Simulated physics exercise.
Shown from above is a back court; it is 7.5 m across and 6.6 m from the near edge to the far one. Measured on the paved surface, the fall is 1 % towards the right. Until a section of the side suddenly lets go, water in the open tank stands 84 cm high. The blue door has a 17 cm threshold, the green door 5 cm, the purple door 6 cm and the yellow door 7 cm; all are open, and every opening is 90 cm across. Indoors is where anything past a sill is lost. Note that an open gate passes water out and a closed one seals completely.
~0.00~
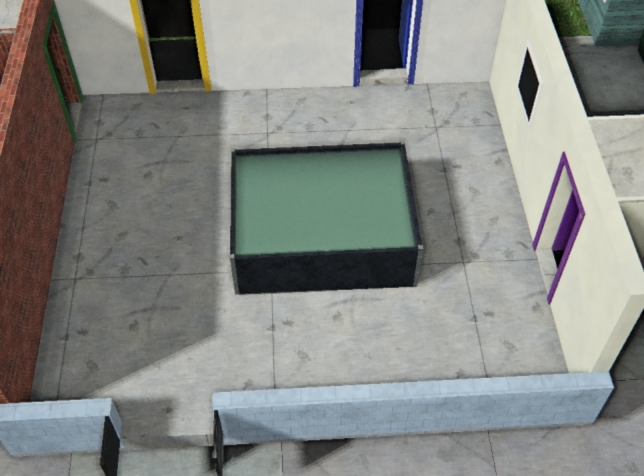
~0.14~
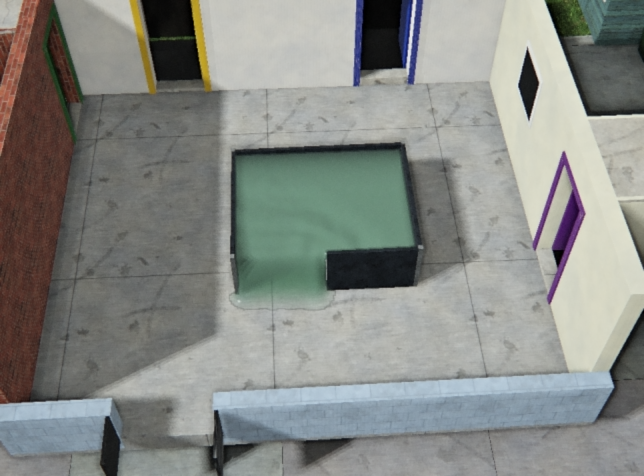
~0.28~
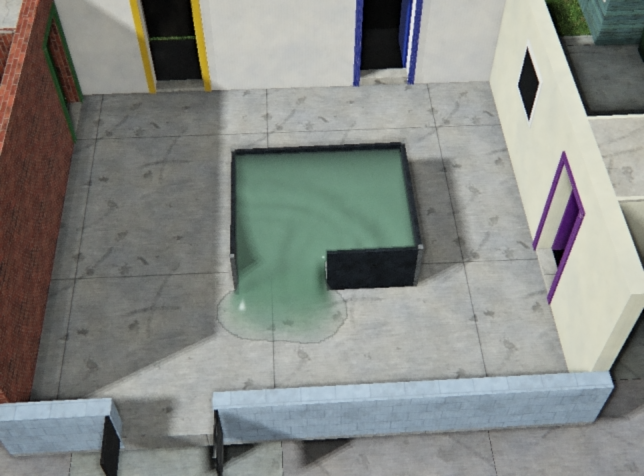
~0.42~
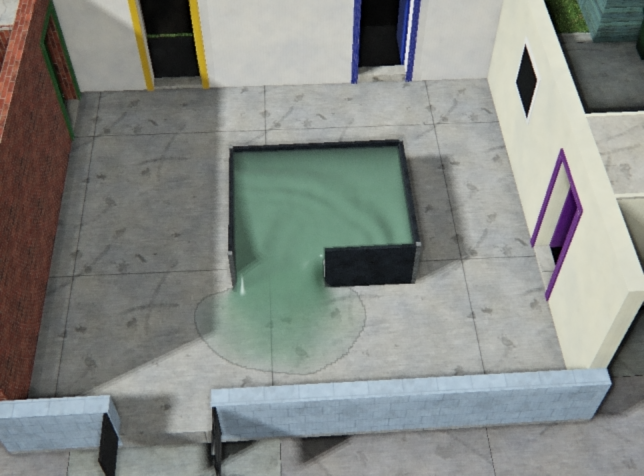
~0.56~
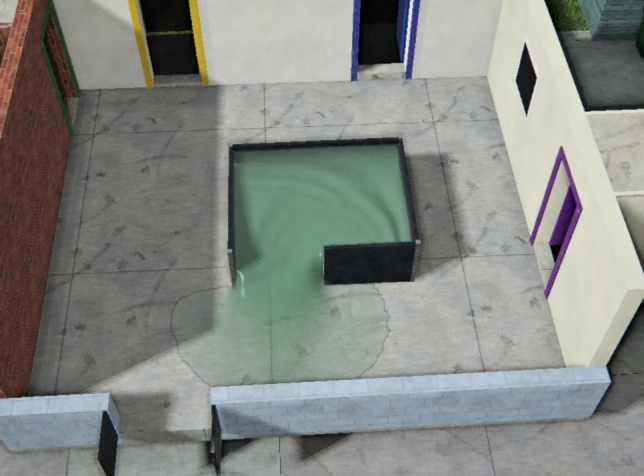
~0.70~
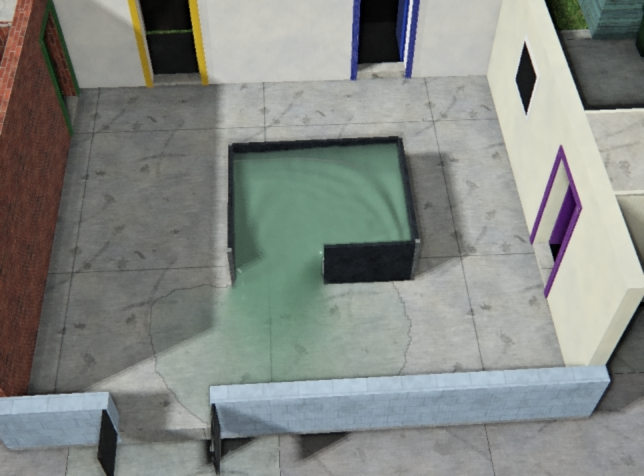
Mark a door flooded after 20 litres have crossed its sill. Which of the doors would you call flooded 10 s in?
I would call the blue door not flooded; I would call the green door not flooded; I would call the purple door flooded; I would call the yellow door not flooded.
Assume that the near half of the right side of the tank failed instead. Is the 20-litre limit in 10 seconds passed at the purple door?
Compared with the limit, purple is more.
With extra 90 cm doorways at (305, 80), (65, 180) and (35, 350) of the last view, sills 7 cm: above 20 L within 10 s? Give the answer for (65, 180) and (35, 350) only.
Well, the first is shy of the mark and the second is beyond the mark.
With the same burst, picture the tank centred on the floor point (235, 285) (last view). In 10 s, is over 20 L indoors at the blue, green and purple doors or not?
So the blue door keeps within it, the green door keeps within it and the purple door keeps within it.
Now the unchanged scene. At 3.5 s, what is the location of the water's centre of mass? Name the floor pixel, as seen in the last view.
Around (307, 291).
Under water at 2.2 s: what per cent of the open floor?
About 30 per cent.
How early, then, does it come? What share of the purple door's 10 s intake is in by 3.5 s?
I'd put it at about 20 per cent by that point.
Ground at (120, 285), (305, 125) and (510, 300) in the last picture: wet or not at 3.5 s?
Going in order, covered, then clear, then covered.
After 1.4 s water covers 20 % of the floor and is deepest (55 cm) near (264, 396); blue door not reached, green door not reached, purple door not reached, yellow door not reached.
After 2.2 s water covers 30 % of the floor and is deepest (52 cm) near (24, 420); blue door not reached, green door not reached, purple door not reached, yellow door not reached.
After 3.5 s water covers 45 % of the floor and is deepest (32 cm) near (277, 395); blue door not reached, green door not reached, purple door 14 cm at the sill, 18 L in, yellow door not reached.
After 6.0 s water covers 90 % of the floor and is deepest (20 cm) near (277, 407); blue door 10 cm at the sill, 0 L in, green door 3 cm at the sill, 0 L in, purple door 10 cm at the sill, 66 L in, yellow door 9 cm at the sill, 1 L in.
After 10.0 s water covers 100 % of the floor and is deepest (16 cm) near (291, 172); blue door 9 cm at the sill, 0 L in, green door 5 cm at the sill, 6 L in, purple door 8 cm at the sill, 94 L in, yellow door 7 cm at the sill, 7 L in.
